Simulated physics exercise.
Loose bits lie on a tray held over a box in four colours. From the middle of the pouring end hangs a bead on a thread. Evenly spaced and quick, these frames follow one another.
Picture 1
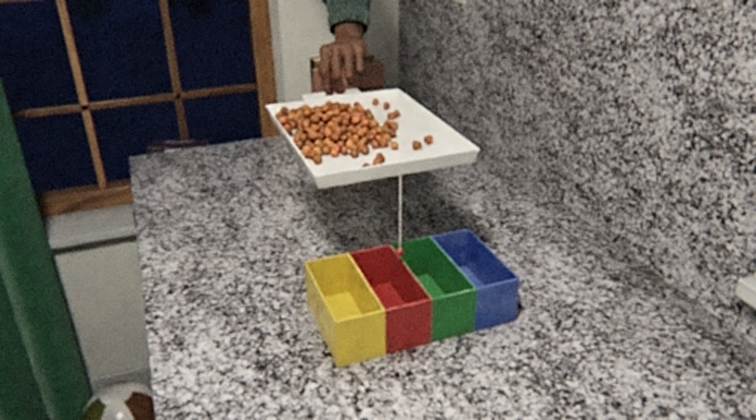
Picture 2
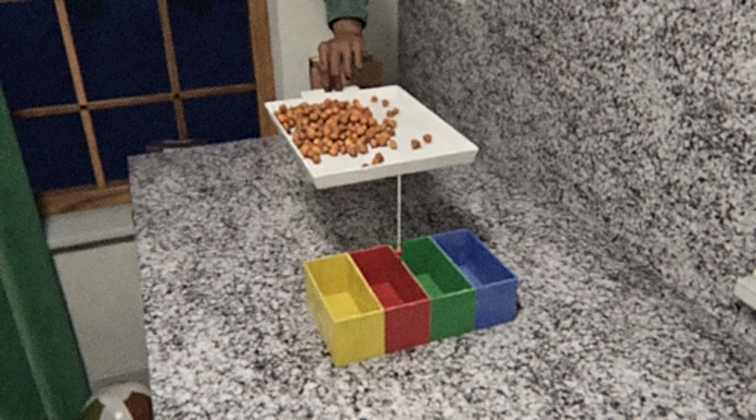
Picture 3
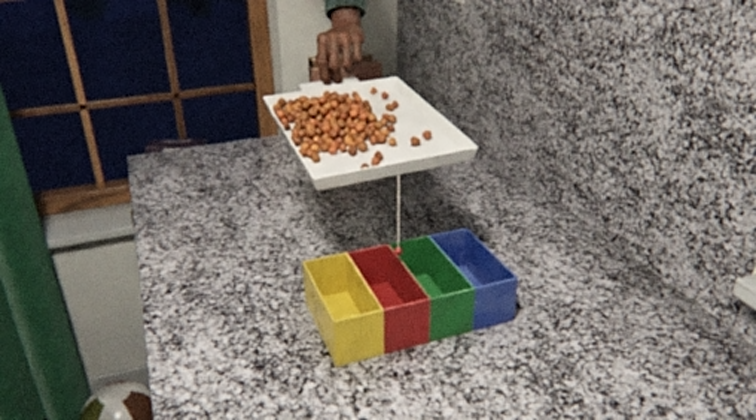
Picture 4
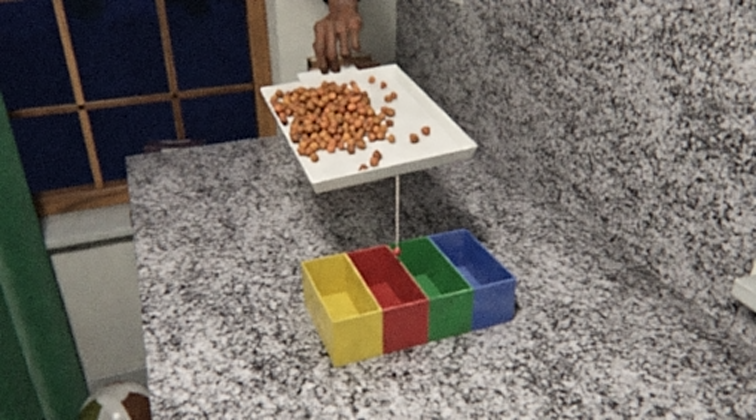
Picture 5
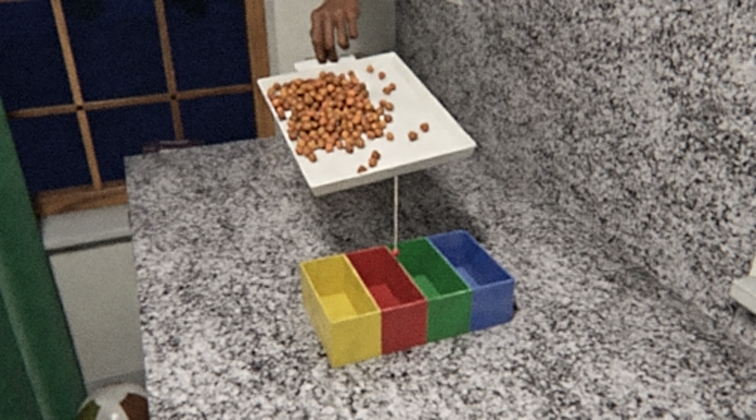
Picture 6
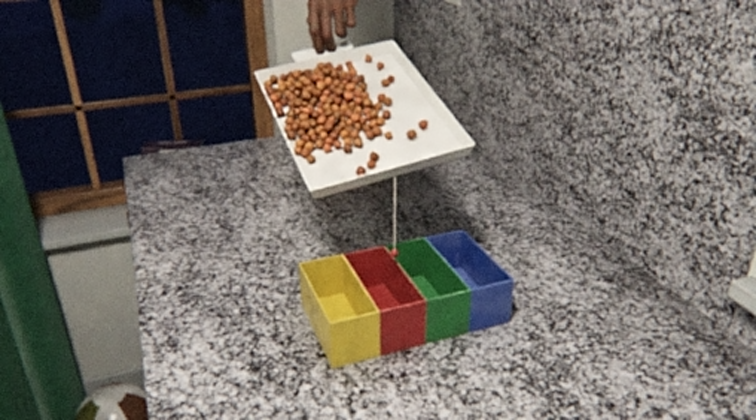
A white tray of hazelnuts tilted gradually, its back edge rising as a hand behind it lifted and its left front corner dipping slightly, above a box with yellow, red, green and blue compartments.
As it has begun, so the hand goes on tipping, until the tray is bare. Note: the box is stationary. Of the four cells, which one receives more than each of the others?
The yellow cell receives the most.
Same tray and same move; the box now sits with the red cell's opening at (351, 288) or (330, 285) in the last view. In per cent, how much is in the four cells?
First case around 100 %, second case around 100 %.
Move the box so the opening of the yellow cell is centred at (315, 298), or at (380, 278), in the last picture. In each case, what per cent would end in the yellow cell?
60 and 10 %.
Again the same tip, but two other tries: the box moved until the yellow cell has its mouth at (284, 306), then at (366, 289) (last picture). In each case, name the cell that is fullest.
The cell in red, then yellow.
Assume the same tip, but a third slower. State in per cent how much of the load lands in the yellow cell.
It would be some 60 in a hundred.
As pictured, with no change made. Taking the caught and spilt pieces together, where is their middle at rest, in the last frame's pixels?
The centre settles at about (342, 329).
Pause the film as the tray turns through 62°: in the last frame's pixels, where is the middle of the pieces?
Somewhere near pixel (334, 164).
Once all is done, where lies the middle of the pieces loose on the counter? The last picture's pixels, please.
Around (289, 365).
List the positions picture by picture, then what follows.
The first frame shows corners of the pouring end at (318, 174) and (474, 148), level; middle of the load at (337, 127), hazelnuts; bead on its thread at (400, 252); yellow cell at (361, 334); red cell at (408, 323); green cell at (454, 311); blue cell at (497, 301).
The second frame shows corners of the pouring end at (317, 174) and (473, 148), level; middle of the load at (336, 126).
The third frame shows corners of the pouring end at (317, 176) and (473, 146), tipped barely, lowest at the left corner; middle of the load at (335, 121).
The fourth frame shows corners of the pouring end at (315, 179) and (472, 145), tipped a little, lowest at the left corner; middle of the load at (333, 115).
The fifth frame shows corners of the pouring end at (314, 183) and (471, 144), tipped a little, lowest at the left corner; middle of the load at (331, 109).
The sixth frame shows corners of the pouring end at (313, 187) and (470, 143), tipped clearly, lowest at the left corner; middle of the load at (330, 104), a small part on the move; yellow cell at (355, 335); red cell at (403, 324); green cell at (448, 313); blue cell at (491, 302).
Soon after the last picture, tray tipped steeply; most on the tray; a small part in the yellow cell; a stray few in the red cell; a small part falling or outside the box.
A little later, tray tipped past a quarter turn; a small part on the tray; about half in the yellow cell; a small part in the red cell; a stray few in the green cell; about a third falling or outside the box.
Later still, tray tipped past a quarter turn; about two thirds in the yellow cell; a small part in the red cell; a stray few in the green cell; about a quarter falling or outside the box.
At rest, tray tipped past a quarter turn; about two thirds in the yellow cell; a small part in the red cell; a stray few in the green cell; none in the blue cell; about a quarter outside the box.
